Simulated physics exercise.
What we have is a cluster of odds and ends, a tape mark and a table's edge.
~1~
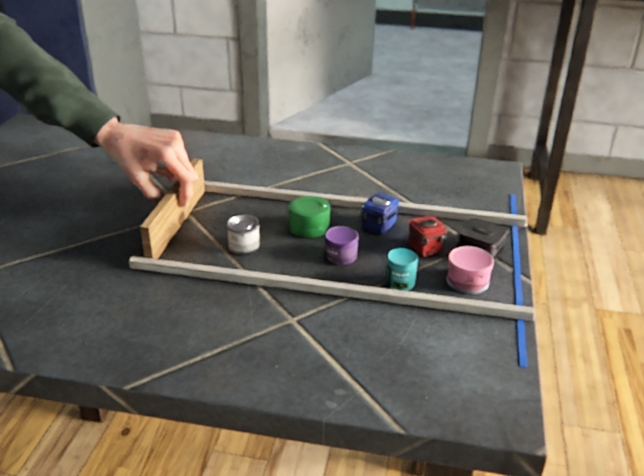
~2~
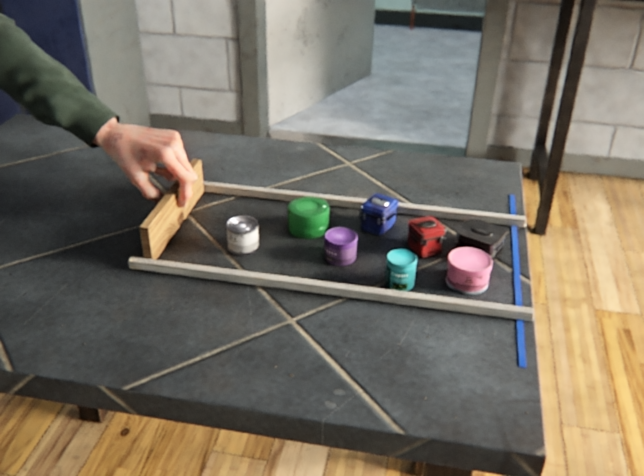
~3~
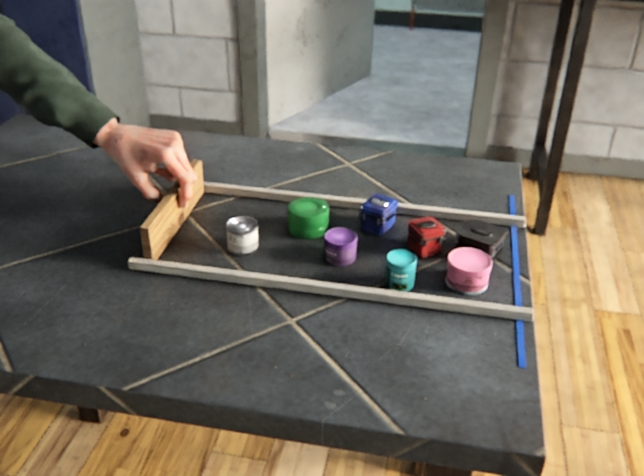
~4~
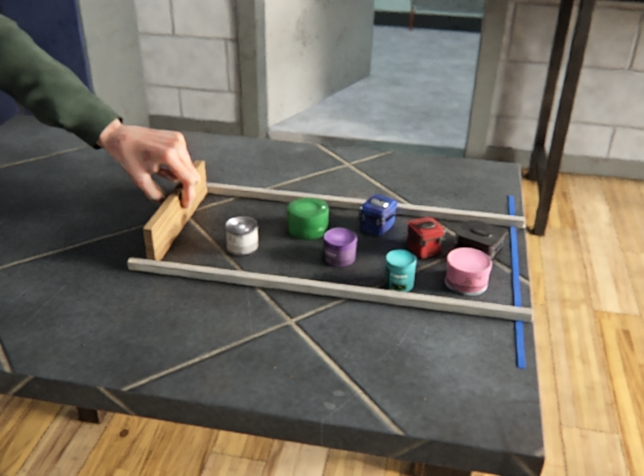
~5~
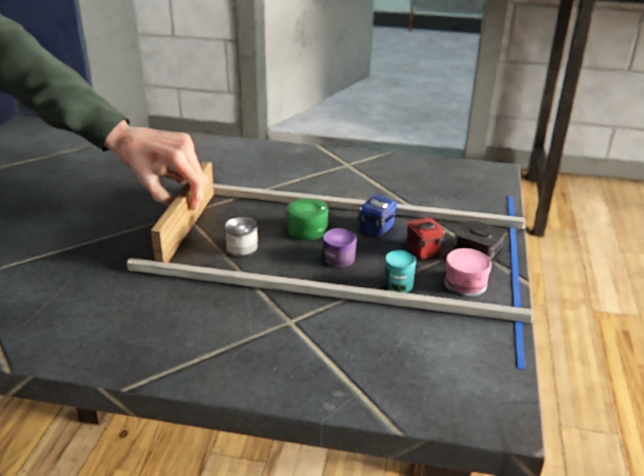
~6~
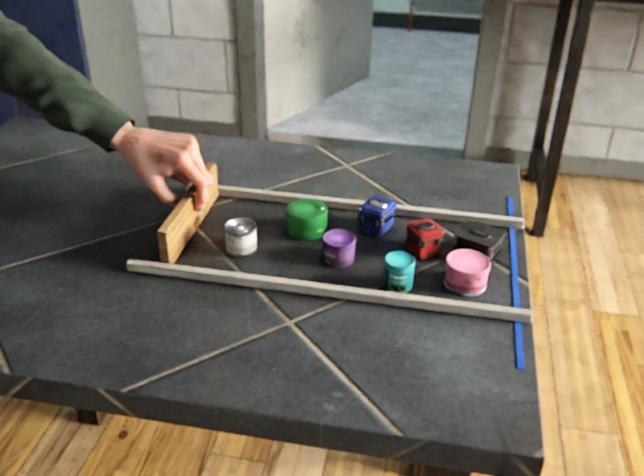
On a dark tabletop, a hand held a wooden board upright behind a group of small colourful tins and cases between two rails, then slid it slightly right, while the objects stayed put.
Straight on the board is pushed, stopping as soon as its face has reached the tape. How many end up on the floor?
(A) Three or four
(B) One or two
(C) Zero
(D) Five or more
(D) Five or more.
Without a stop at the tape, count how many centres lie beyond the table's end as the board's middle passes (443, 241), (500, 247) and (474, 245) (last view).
The counts would come out as 1, 4 and 2.
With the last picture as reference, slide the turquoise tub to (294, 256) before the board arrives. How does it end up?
It stays put.
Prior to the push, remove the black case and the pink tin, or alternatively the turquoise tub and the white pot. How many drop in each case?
5, then 6.
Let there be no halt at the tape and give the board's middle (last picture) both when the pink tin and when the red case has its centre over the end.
Points: About (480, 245) and about (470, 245).
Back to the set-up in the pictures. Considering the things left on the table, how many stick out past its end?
That comes to 1 of them.
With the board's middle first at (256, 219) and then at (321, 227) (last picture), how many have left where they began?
At the first spot 1, then 4.
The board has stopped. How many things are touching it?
It touches 1.
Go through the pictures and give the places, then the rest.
In the first frame, black case (482, 240); pink tin (469, 270); red case (427, 236); board (175, 207); tape (517, 266).
In the second frame, pink tin (469, 271); blue case (379, 214).
In the third frame, red case (426, 237); green lid (308, 218).
In the fourth frame, black case (480, 242); purple tub (340, 248).
In the fifth frame, pink tin (467, 272); board (185, 211).
In the sixth frame, black case (479, 243); pink tin (467, 273); red case (424, 238); board (191, 212); tape (515, 268).
Soon after, none off yet; black case at rest near (479, 243); pink tin at rest near (467, 273); red case at rest near (424, 238).
After that, none off yet; black case at rest near (479, 243); pink tin at rest near (467, 273); red case moving near (432, 239).
And then, none off yet; black case tilting well over near (551, 275); pink tin displaced about its own width near (503, 280); red case displaced well along near (514, 242).
In the end, the number that fall off is five or more; gone, white pot, green lid, purple tub, blue case, red case, pink tin and black case.
